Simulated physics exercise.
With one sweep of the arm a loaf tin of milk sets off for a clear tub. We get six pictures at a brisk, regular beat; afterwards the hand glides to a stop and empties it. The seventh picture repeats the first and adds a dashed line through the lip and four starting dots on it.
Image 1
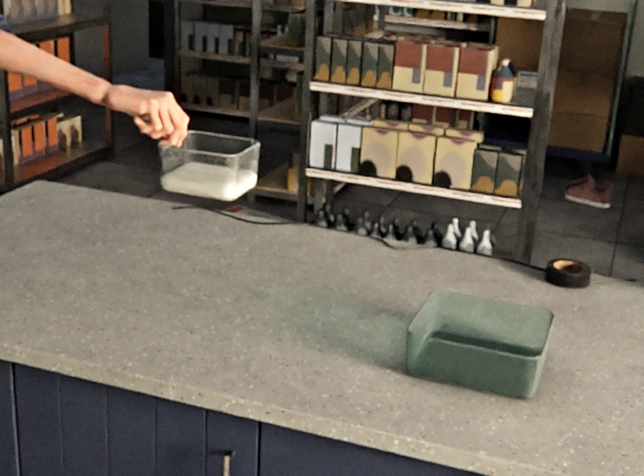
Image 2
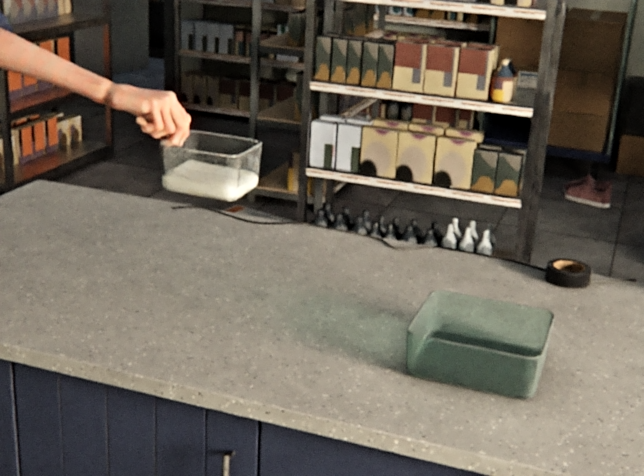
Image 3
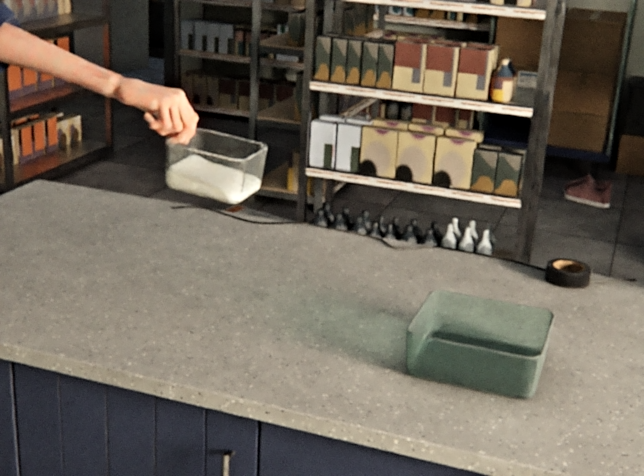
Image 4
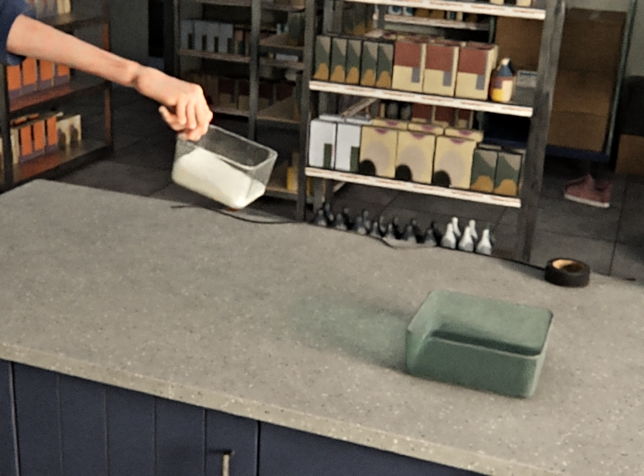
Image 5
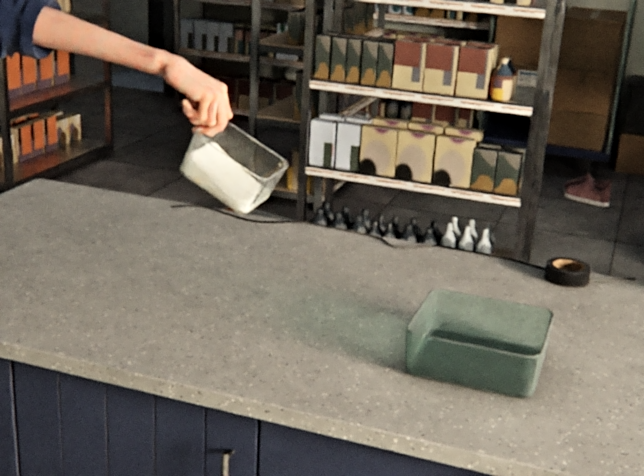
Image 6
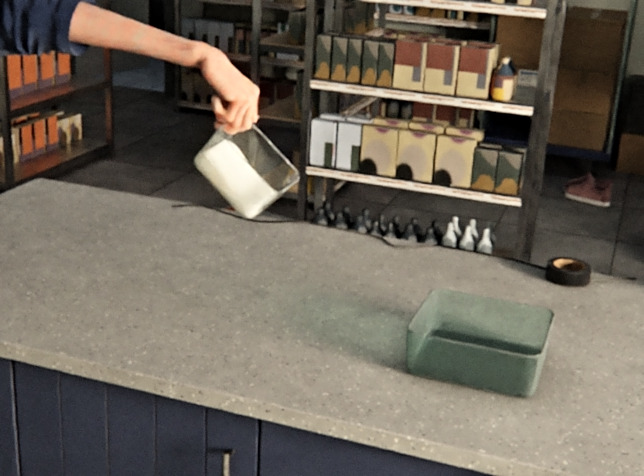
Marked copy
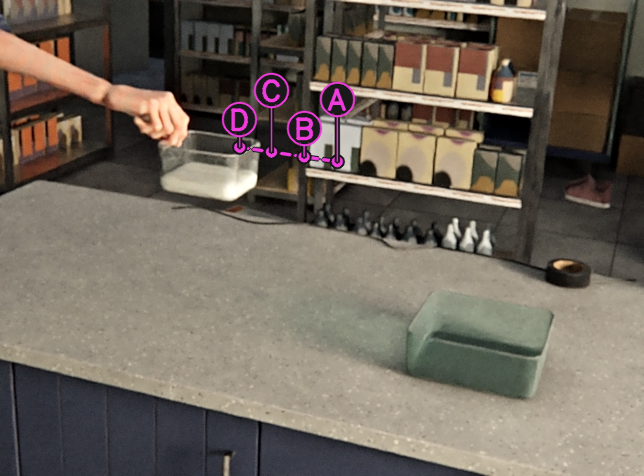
A hand holding a clear container of milk moves slightly right, steadily tilting it rightward.
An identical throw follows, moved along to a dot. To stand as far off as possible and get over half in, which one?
Place C.
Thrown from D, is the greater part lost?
Yes.
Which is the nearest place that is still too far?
That would be D.
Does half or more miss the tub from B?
No.
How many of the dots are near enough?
Three of them.
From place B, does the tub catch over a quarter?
Yes, clearly.
On the marked copy, A at (337, 161); B at (304, 156); C at (271, 152); D at (239, 147).
Choosing A, about 90 % lands in the tub, 5 % falls short and 4 % goes beside or beyond.
Choosing B, about 69 % lands in the tub, 6 % falls short and 25 % goes beside or beyond.
Choosing C, about 69 % lands in the tub, 15 % falls short and 16 % goes beside or beyond.
Choosing D, about 15 % lands in the tub, 78 % falls short and 7 % goes beside or beyond.
